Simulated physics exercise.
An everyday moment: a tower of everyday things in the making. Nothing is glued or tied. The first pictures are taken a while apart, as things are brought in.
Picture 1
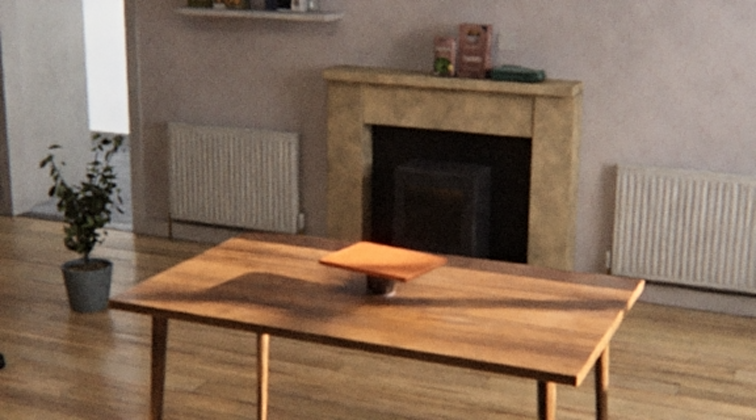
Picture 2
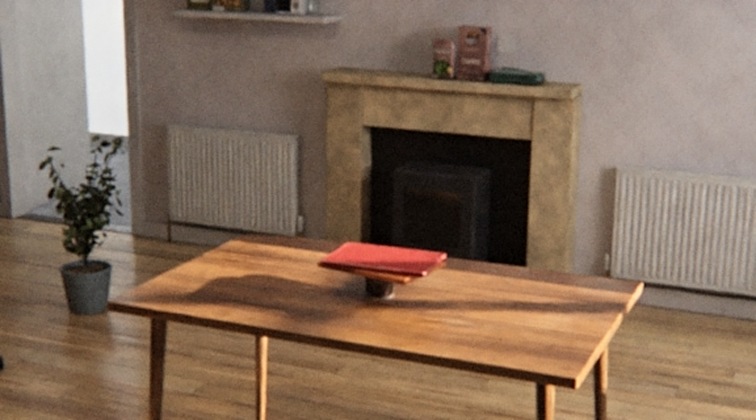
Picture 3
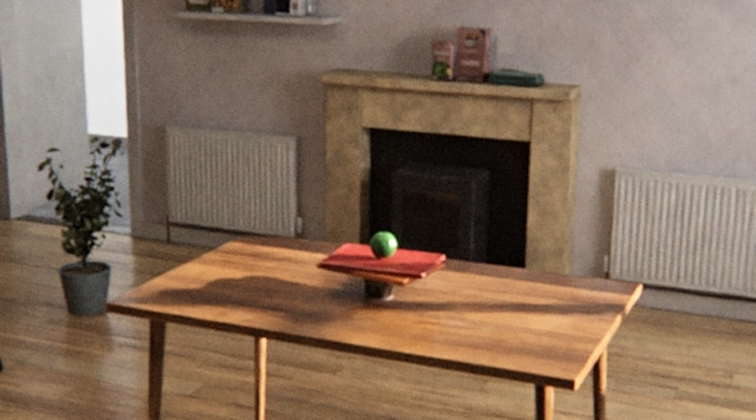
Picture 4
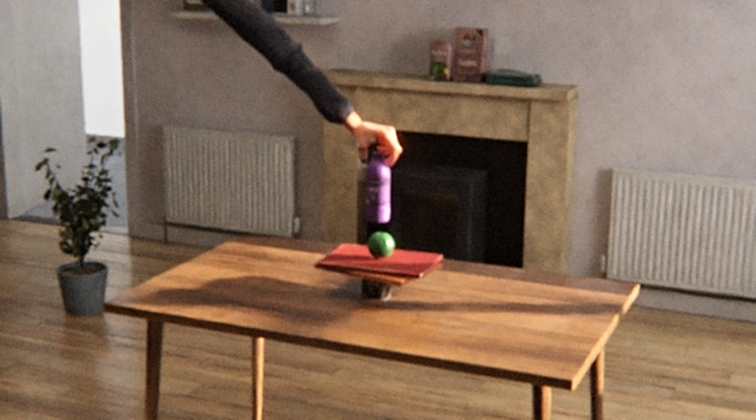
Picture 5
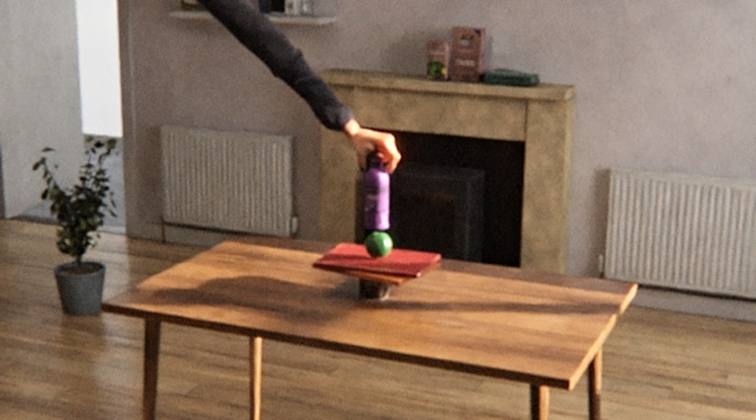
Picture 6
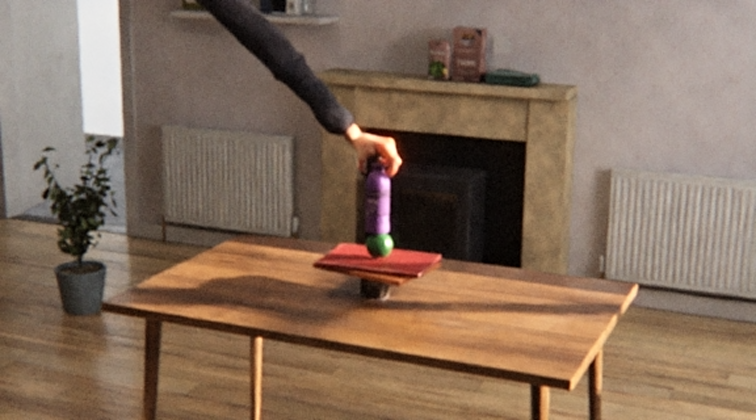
The clip opens on a wooden table before a fireplace, with a flat wooden board resting on a small dark base. A red tray appears on top of the board, then a green ball on the tray. A hand reaches in from the upper left and lowers a purple bottle onto the ball, still gripping it.
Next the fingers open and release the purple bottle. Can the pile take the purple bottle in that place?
It gives way.
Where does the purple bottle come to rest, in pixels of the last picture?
At about (296, 268).
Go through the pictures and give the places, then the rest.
In the first picture, the last thing is not in view yet.
In the second picture, the last thing is not in view yet; red tray (384, 259).
In the third picture, the last thing is not in view yet.
The fourth picture shows still above its spot; purple bottle (378, 186); red tray (380, 261).
The fifth picture shows still above its spot; purple bottle (376, 194).
The sixth picture shows set down, still held; purple bottle (377, 198); red tray (379, 260).
Then, 0.50 s later than the last frame, purple bottle now fallen.
Then, 0.70 s later than the last frame, red tray tilted by 18°; orange tray tilted by 18°; green apple moved a little.
Then, 0.90 s later than the last frame, red tray tilted by 34°; orange tray tilted by 34°; green apple moved about its own width.
Then, 1.30 s later than the last frame, green apple now fallen; red tray tilted by 35°; orange tray tilted by 35°.
When it is over, fallen, green apple and purple bottle; moved from the start, red tray and orange tray; brown pot as before. End places, in pixels of the last picture, purple bottle near (296, 268). The pile loses its balance.
